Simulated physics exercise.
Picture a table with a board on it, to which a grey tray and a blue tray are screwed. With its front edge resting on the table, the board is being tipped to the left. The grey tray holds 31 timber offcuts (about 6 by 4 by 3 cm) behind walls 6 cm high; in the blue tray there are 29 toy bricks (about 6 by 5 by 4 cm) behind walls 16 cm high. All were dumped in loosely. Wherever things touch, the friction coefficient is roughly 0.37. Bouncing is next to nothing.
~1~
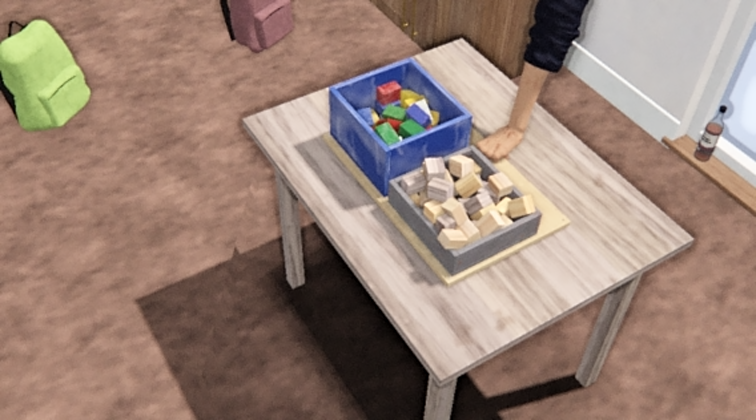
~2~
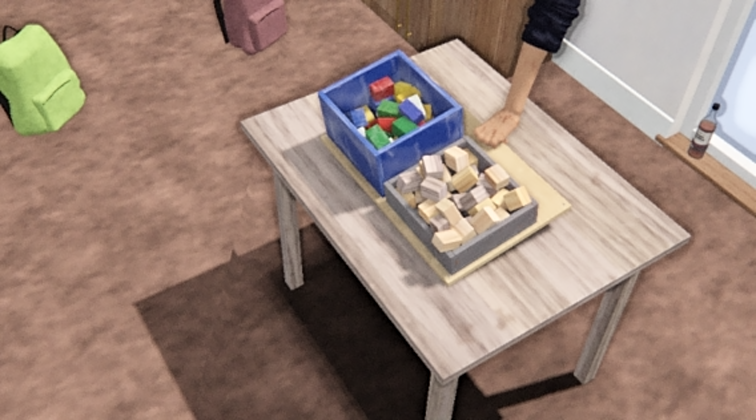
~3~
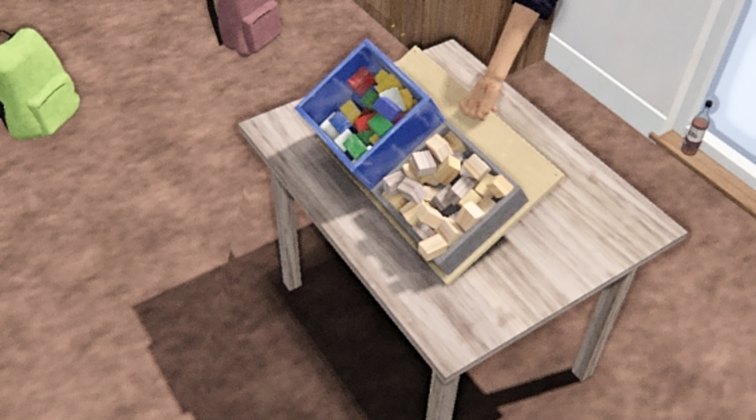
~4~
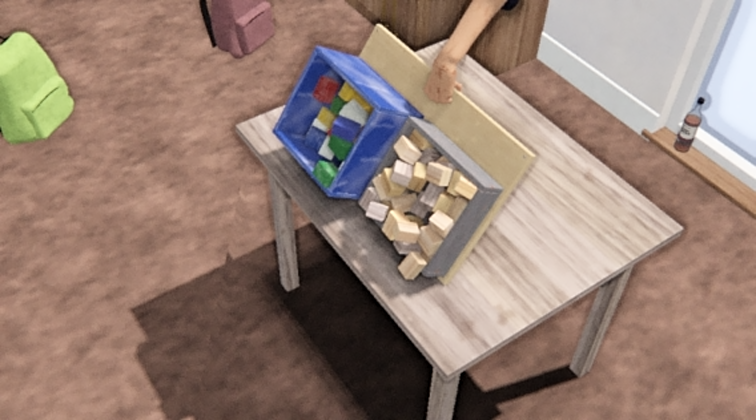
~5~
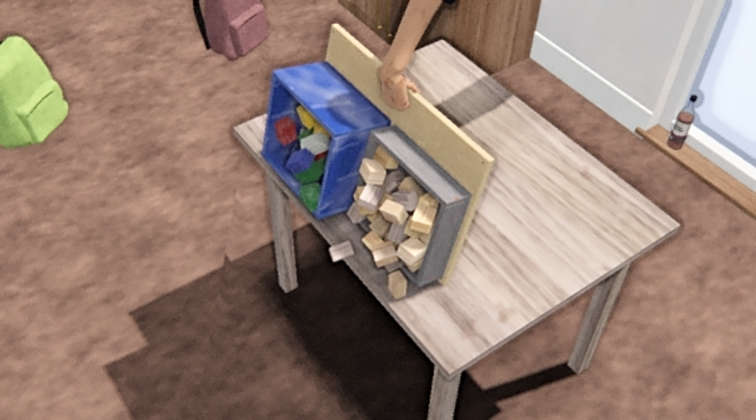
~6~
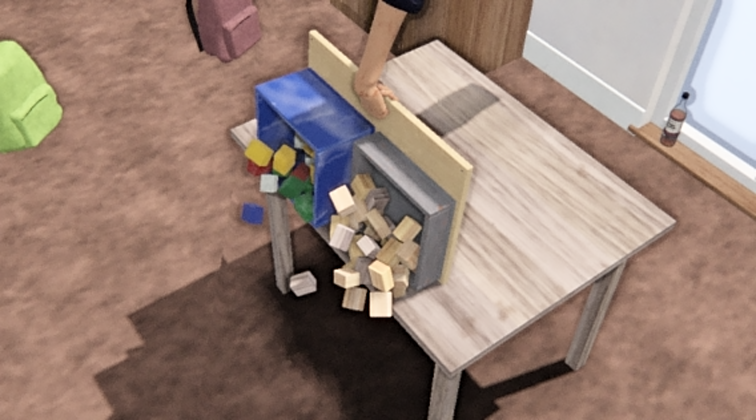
On a table, a hand tips a board leftward, and blocks tumble from both trays.
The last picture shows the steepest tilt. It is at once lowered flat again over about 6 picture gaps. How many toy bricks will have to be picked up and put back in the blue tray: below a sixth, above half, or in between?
It parts with a sixth to half.
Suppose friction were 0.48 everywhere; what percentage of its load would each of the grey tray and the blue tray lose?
Then the grey tray sheds 70 per cent, while the blue tray sheds 40 per cent.
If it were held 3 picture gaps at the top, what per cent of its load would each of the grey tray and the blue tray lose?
That would cost grey tray 80 per cent of its load and blue tray 40 per cent.
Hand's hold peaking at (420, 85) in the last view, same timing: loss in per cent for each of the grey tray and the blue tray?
Grey tray 50%, blue tray 0%.
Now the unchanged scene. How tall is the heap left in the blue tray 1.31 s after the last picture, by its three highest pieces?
Around 13 centimetres high.
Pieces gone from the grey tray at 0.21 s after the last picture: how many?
Roughly, out by then: Grey tray 25.
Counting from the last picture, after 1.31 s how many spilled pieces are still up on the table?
I'd put it at close to 5.
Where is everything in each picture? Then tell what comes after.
In the first frame (we follow the rim corner now nearest the camera), blue tray at (389, 148); grey tray at (458, 252); tilt 0°; nothing out yet.
In the second frame, blue tray at (379, 152); grey tray at (453, 253); tilt 9°.
In the third frame, blue tray at (354, 166); grey tray at (441, 259); tilt 30°.
In the fourth frame, blue tray at (330, 191); grey tray at (426, 271); tilt 56°.
In the fifth frame, blue tray at (318, 214); grey tray at (418, 282); tilt 77°; 8 out, the lowest offcut at (341, 252).
In the sixth frame, blue tray at (314, 224); grey tray at (415, 286); tilt 86°; 21 out, the lowest offcut at (303, 284).
Then, 0.21 s after the last picture, tilt 67°; 26 of 31 out of the grey tray and 8 of 29 out of the blue tray.
Then, 0.47 s after the last picture, tilt 22°; 26 of 31 out of the grey tray and 10 of 29 out of the blue tray.
Then, 0.84 s after the last picture, tilt 0°; 26 of 31 out of the grey tray and 10 of 29 out of the blue tray.
Final count (1.31 s after the last picture), 26 of 31 out of the grey tray and 10 of 29 out of the blue tray. Asked share, 10 of 29, 34 per cent.
